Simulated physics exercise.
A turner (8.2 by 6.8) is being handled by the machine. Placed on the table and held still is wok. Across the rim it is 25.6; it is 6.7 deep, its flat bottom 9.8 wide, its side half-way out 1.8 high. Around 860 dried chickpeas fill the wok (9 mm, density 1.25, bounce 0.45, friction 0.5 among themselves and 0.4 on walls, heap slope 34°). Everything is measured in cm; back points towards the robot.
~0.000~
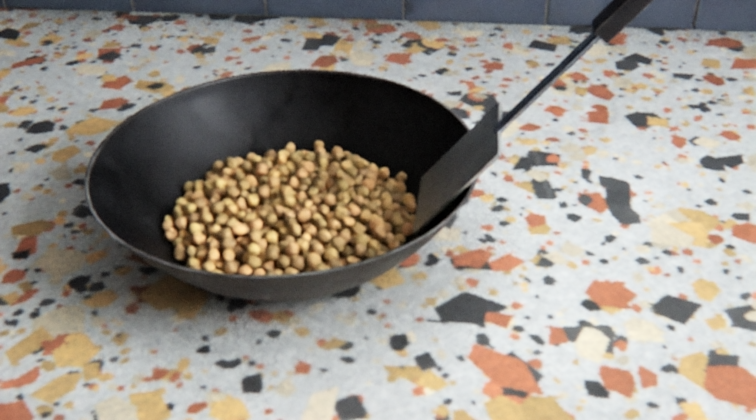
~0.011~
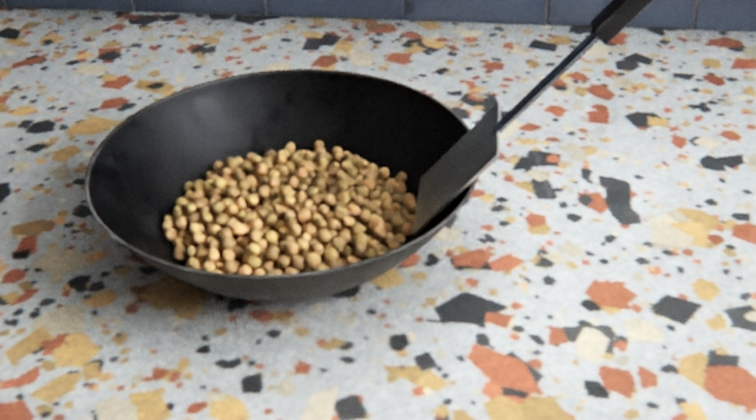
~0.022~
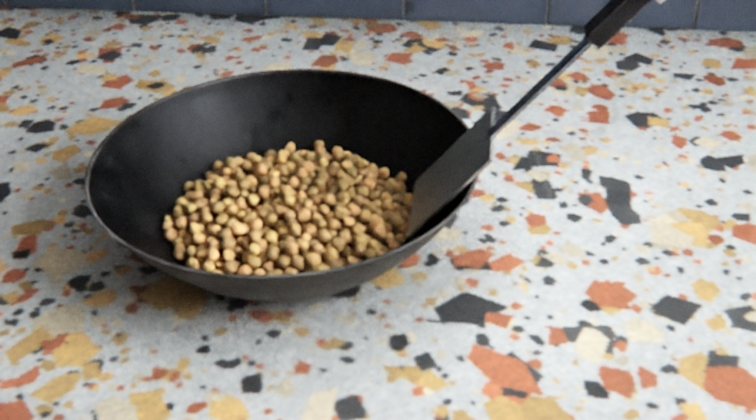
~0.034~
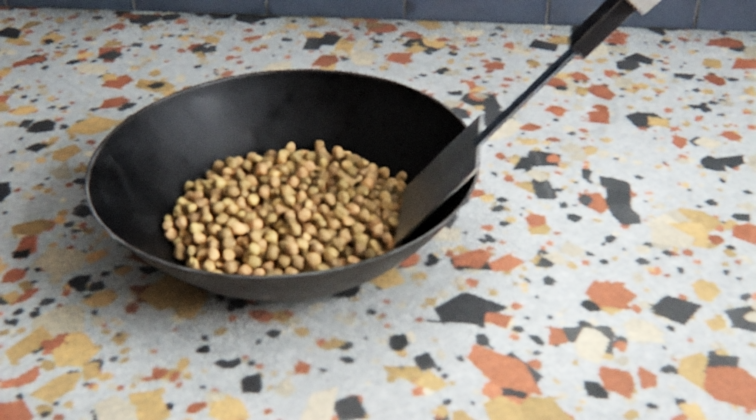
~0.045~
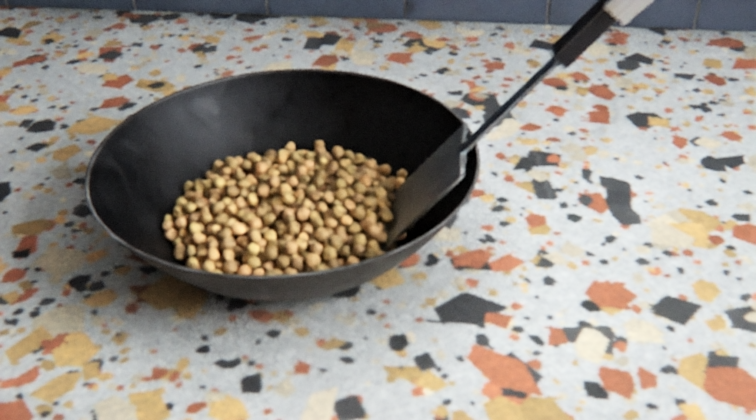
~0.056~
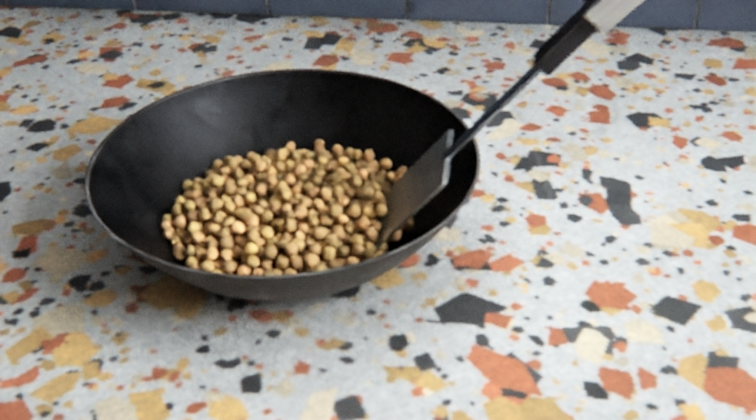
A black turner slides down and leftward into a dark wok of dried chickpeas.
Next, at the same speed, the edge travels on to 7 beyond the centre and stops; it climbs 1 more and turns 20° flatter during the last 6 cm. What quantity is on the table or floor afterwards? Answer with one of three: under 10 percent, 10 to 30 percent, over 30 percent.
Under 10 percent.
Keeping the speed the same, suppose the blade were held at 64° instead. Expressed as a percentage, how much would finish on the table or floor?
10 %.
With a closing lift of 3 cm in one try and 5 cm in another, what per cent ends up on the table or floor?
I'd say close to 10 percent for the first and close to 15 percent for the second.
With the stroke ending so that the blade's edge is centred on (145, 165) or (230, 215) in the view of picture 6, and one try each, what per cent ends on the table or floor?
I'd say some 35 per cent, then some 0 per cent.
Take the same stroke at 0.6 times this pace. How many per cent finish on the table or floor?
Roughly 0 per cent.
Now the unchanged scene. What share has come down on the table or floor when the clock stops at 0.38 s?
Share at that moment: About 5 %.
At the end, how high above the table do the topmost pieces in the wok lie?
It reaches roughly 7.5 cm.
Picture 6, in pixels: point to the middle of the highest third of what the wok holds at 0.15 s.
Around (222, 185).
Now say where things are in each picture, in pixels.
Turner top edge at (500, 127), sloping 51°; upper third of the load around (294, 206), from x 170 to 410, top at y 145; 859 in the wok, in the first picture.
Turner top edge at (499, 128), sloping 51°; upper third of the load around (294, 206), from x 170 to 410, top at y 145, in the second picture.
Turner top edge at (493, 132), sloping 51°; upper third of the load around (294, 205), from x 170 to 410, top at y 145, in the third picture.
Turner top edge at (480, 140), sloping 51°; upper third of the load around (293, 205), from x 170 to 410, top at y 145, in the fourth picture.
Turner top edge at (464, 149), sloping 51°; upper third of the load around (293, 204), from x 170 to 410, top at y 145, in the fifth picture.
Turner top edge at (449, 155), sloping 51°; upper third of the load around (291, 202), from x 165 to 405, top at y 145; 859 in the wok, in the sixth picture.
By 0.10 s, sloping 51°, highest piece 6 above the table; 859 in the wok.
By 0.15 s, sloping 44°, highest piece 6 above the table; 859 in the wok.
By 0.38 s, sloping 31°, highest piece 7 above the table; 821 in the wok, 28 on the table or floor, 10 on the blade or in flight.
By 1.43 s, sloping 31°, highest piece 7 above the table; 821 in the wok, 38 on the table or floor.
Final count, 821 in the wok, 38 on the table or floor. That is 4 % on the table or floor.
